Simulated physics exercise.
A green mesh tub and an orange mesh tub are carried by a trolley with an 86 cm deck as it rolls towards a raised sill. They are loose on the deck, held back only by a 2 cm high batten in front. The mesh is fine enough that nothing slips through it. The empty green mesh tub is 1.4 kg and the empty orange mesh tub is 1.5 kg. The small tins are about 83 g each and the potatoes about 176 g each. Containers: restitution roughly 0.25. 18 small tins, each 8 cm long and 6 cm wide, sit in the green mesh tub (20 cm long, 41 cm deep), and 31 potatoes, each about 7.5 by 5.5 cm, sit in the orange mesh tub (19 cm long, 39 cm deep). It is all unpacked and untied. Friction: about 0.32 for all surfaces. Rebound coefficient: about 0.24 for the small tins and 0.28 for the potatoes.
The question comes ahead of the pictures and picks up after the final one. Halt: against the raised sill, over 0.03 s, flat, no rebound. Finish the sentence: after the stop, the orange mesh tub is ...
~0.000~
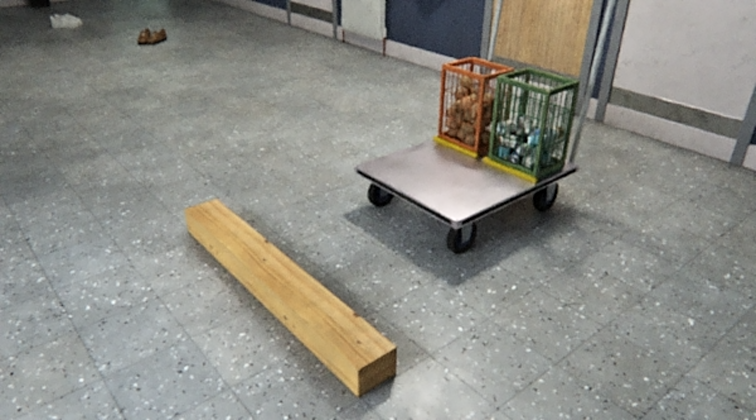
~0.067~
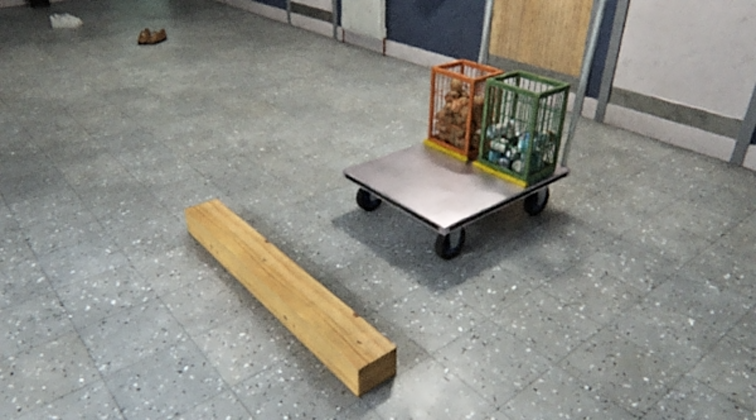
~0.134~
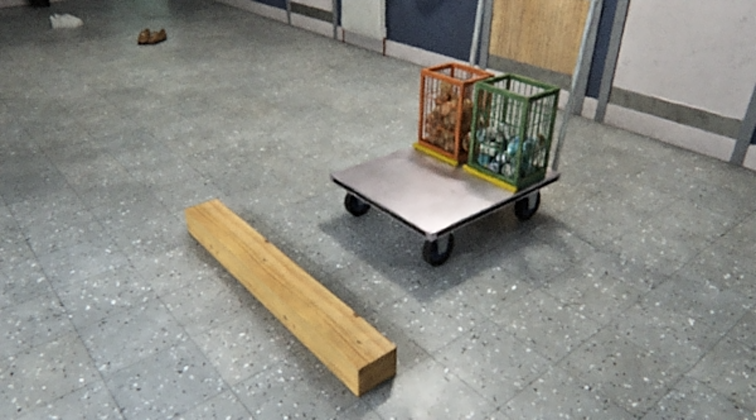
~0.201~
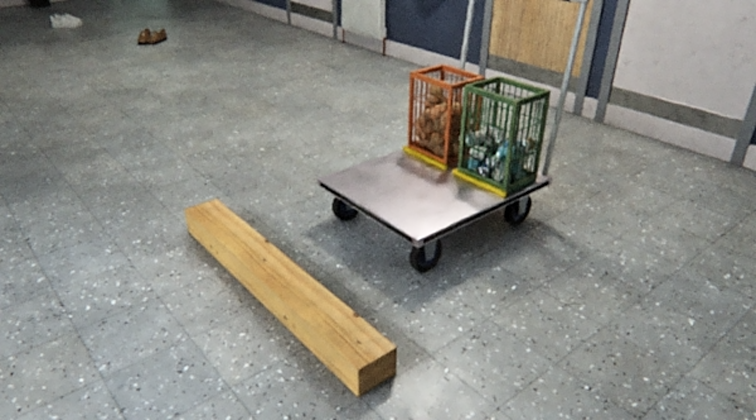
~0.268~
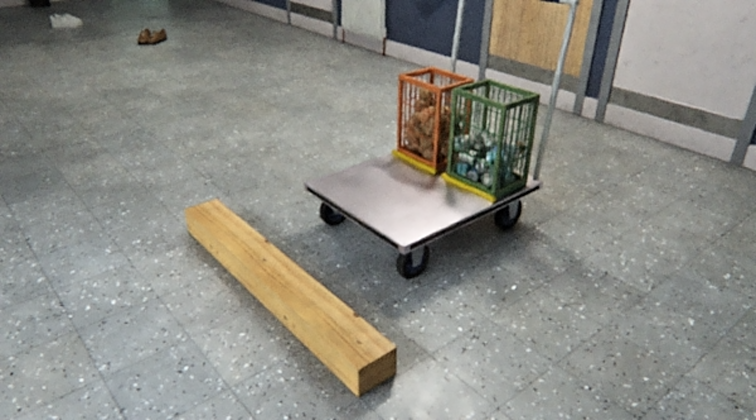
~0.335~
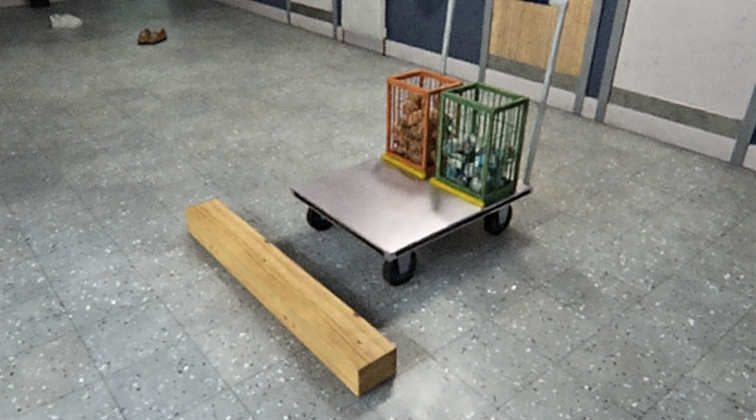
... still upright.
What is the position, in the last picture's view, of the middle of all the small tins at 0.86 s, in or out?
Centre approx. (434, 181).
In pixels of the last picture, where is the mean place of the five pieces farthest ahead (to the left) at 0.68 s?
Centre: Approx. (378, 150) px.
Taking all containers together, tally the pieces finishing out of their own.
About 0.
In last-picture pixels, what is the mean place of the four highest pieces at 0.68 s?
They are centred near pixel (368, 119).
After 0.56 s, the jolt starts.
After 0.68 s, the green mesh tub leans 8° with 0 of 18 out and the orange mesh tub leans 12° with 0 of 31 out.
After 0.86 s, the green mesh tub is upright with 0 of 18 out and the orange mesh tub leans 6° with 0 of 31 out.
When it is over (at 1.10 s), the green mesh tub is upright with 0 of 18 out and the orange mesh tub is upright with 0 of 31 out. Greatest lean of the orange mesh tub, 13°.
